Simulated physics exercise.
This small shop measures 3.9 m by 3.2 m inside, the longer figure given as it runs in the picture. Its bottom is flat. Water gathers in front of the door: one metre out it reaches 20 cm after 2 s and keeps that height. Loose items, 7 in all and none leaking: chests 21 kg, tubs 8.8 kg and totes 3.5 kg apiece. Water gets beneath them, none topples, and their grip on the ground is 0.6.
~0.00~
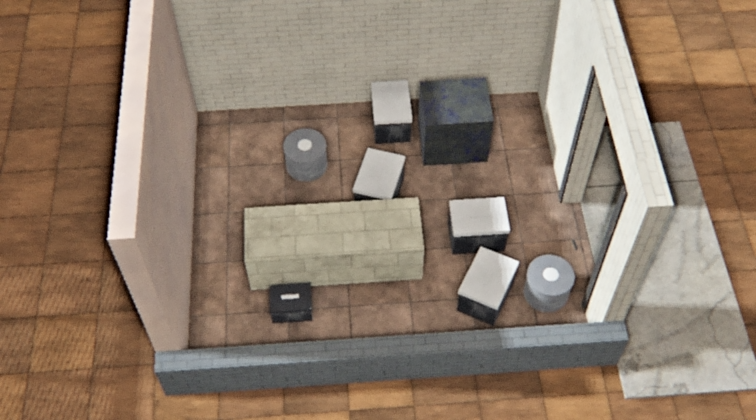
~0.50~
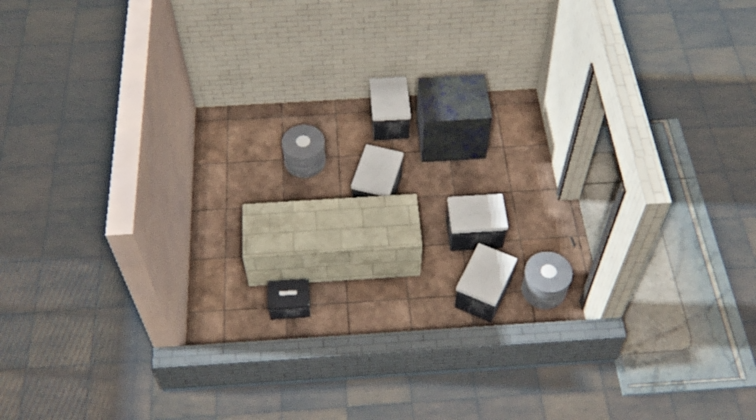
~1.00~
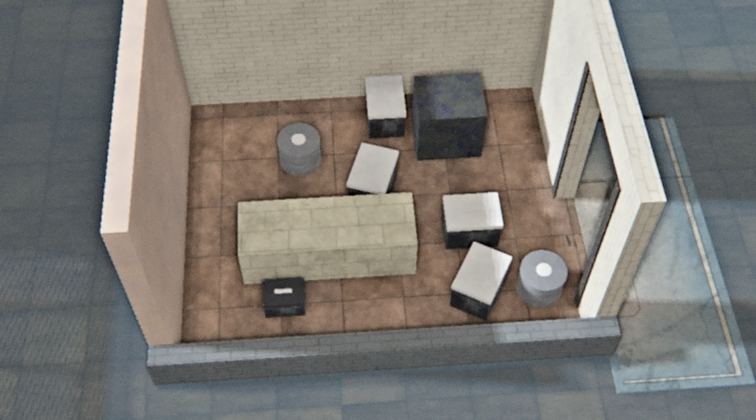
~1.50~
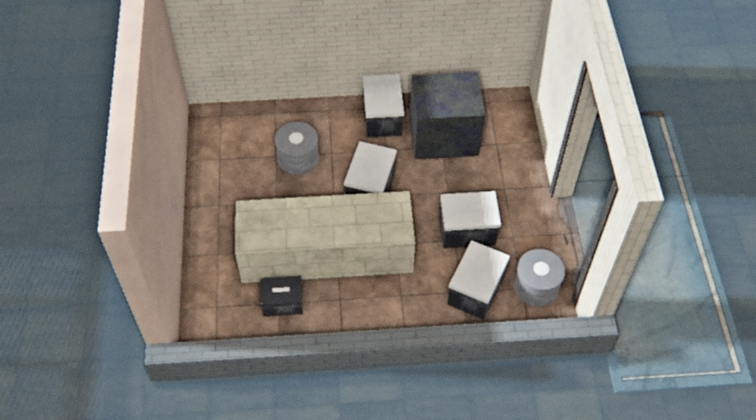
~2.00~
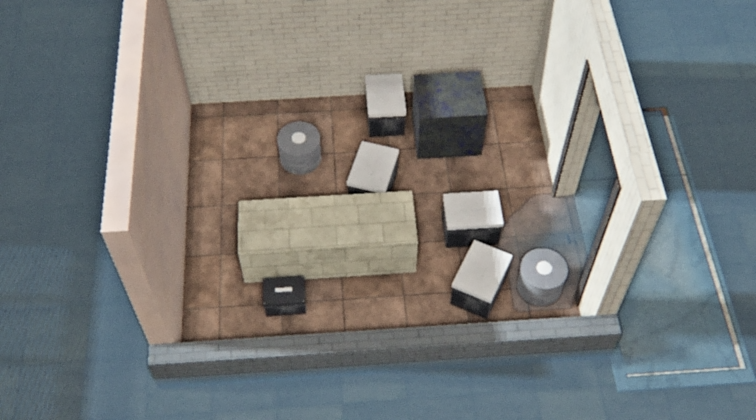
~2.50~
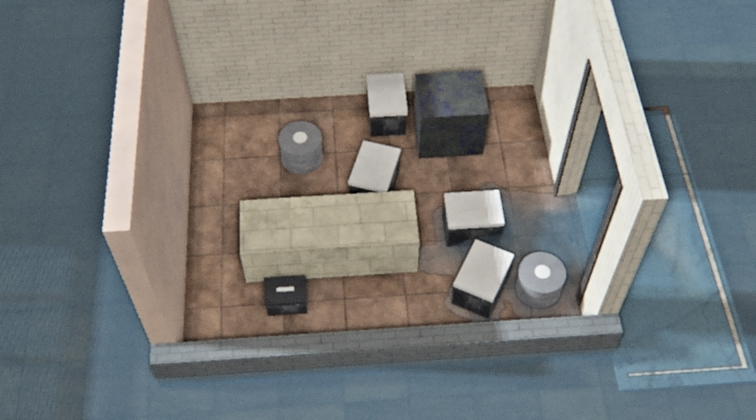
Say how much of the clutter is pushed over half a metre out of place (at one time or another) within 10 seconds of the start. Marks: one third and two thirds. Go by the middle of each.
It is two thirds or more.
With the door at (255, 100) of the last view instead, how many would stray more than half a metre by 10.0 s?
In that case 2 of them.
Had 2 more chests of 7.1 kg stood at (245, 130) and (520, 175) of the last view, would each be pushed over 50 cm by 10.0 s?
In turn: Less, more.
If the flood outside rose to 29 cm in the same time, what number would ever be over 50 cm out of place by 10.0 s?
In that case 6 of them.
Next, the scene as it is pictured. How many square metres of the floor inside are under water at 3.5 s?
Roughly 4.0 m2.
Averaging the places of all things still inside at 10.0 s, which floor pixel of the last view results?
Near (300, 179).
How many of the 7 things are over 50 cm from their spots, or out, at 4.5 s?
I count 2.
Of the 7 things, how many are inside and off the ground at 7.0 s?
At that moment 3.
After 3.5 s 1 of 7 are over 50 cm from their spots; 1 afloat.
After 4.5 s 2 of 7 are over 50 cm from their spots; 2 afloat.
After 7.0 s 4 of 7 are over 50 cm from their spots; 3 afloat.
After 10.0 s 6 of 7 are over 50 cm from their spots, and 6 have been at some point; 7 afloat.
